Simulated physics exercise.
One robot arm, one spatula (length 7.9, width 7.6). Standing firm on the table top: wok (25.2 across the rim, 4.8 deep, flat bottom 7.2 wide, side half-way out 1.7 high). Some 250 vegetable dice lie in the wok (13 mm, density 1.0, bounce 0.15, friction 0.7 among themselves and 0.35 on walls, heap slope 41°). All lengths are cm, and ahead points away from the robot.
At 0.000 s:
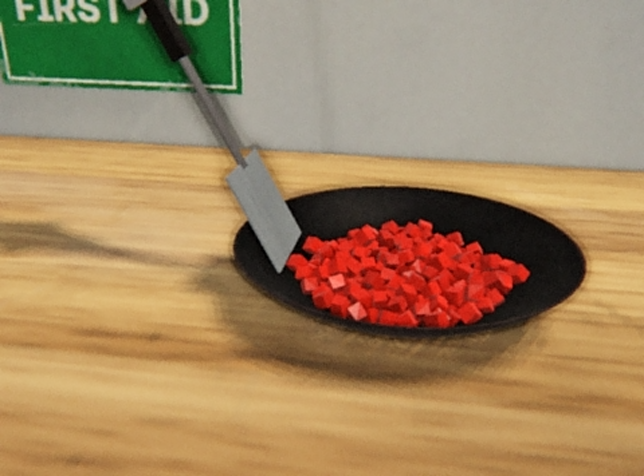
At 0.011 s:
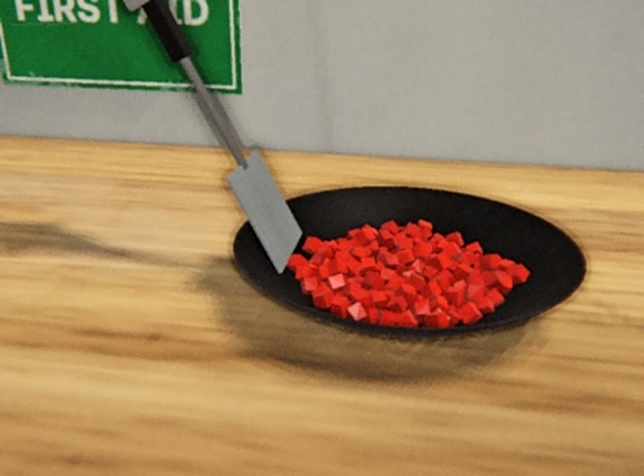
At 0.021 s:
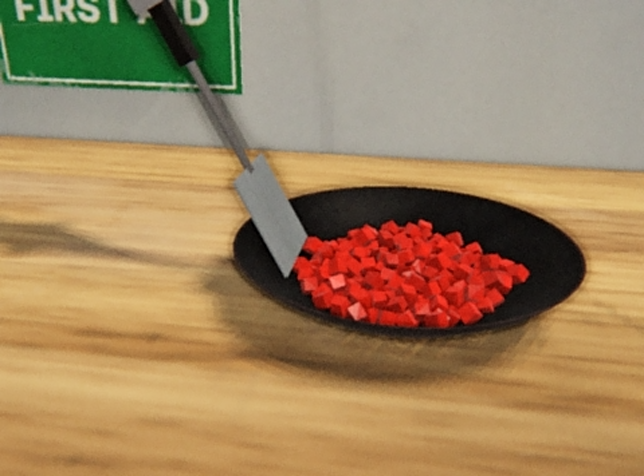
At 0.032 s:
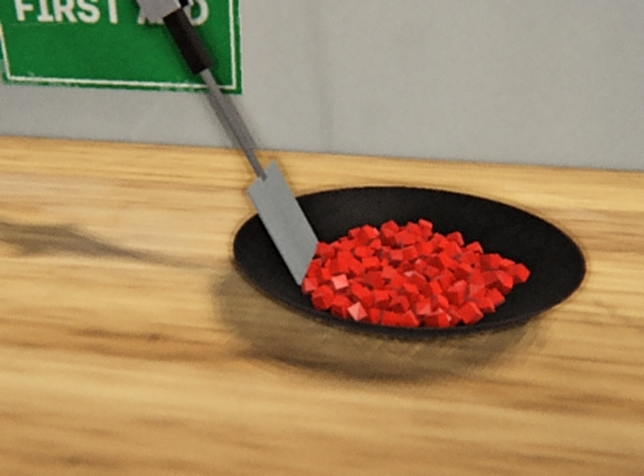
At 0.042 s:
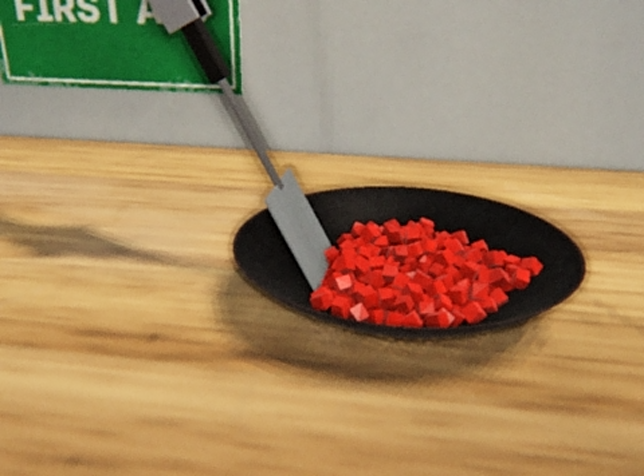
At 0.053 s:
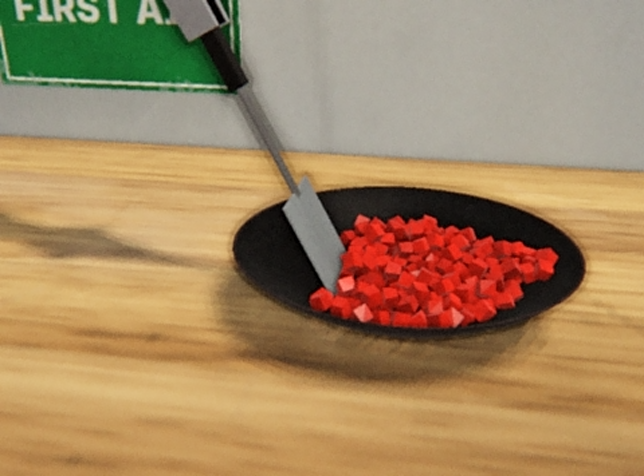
Robot arm lowering a spatula slightly and pushing red vegetable dice a short way right in a black wok on a wooden table.
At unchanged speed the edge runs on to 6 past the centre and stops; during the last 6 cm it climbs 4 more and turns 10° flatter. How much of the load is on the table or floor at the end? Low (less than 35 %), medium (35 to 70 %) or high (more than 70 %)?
On the table or floor the share is medium, 35 to 70 %.
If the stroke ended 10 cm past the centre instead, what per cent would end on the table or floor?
It would be near 65 per cent.
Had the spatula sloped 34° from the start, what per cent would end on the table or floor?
Then about 35 per cent.
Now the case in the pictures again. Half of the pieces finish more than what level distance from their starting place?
Some 11 cm.
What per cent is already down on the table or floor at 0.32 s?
Roughly 35 per cent.
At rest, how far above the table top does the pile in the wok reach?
About 5.0 cm.
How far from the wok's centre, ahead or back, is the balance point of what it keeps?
Roughly 4.0 cm ahead.
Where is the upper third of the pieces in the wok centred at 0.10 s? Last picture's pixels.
Near (508, 246).
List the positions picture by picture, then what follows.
In the first picture, spatula top edge at (241, 163), sloping 62°; upper third of the load around (406, 263), from x 295 to 520, top at y 230; 249 in the wok.
In the second picture, spatula top edge at (242, 163), sloping 62°; upper third of the load around (405, 263), from x 295 to 520, top at y 230.
In the third picture, spatula top edge at (248, 167), sloping 62°; upper third of the load around (405, 263), from x 300 to 520, top at y 230.
In the fourth picture, spatula top edge at (261, 175), sloping 62°; upper third of the load around (408, 263), from x 310 to 520, top at y 230.
In the fifth picture, spatula top edge at (278, 183), sloping 62°; upper third of the load around (412, 261), from x 320 to 530, top at y 225.
In the sixth picture, spatula top edge at (295, 191), sloping 62°; upper third of the load around (422, 257), from x 320 to 545, top at y 225; 249 in the wok.
After 0.08 s, sloping 62°, highest piece 6 above the table; 248 in the wok, 1 on the blade or in flight.
After 0.10 s, sloping 59°, highest piece 8 above the table; 238 in the wok, 11 on the blade or in flight.
After 0.32 s, sloping 52°, highest piece 17 above the table; 140 in the wok, 87 on the table or floor, 22 on the blade or in flight.
After 1.37 s, sloping 52°, highest piece 6 above the table; 139 in the wok, 110 on the table or floor.
At rest, 139 in the wok, 110 on the table or floor. That is 44 % on the table or floor.
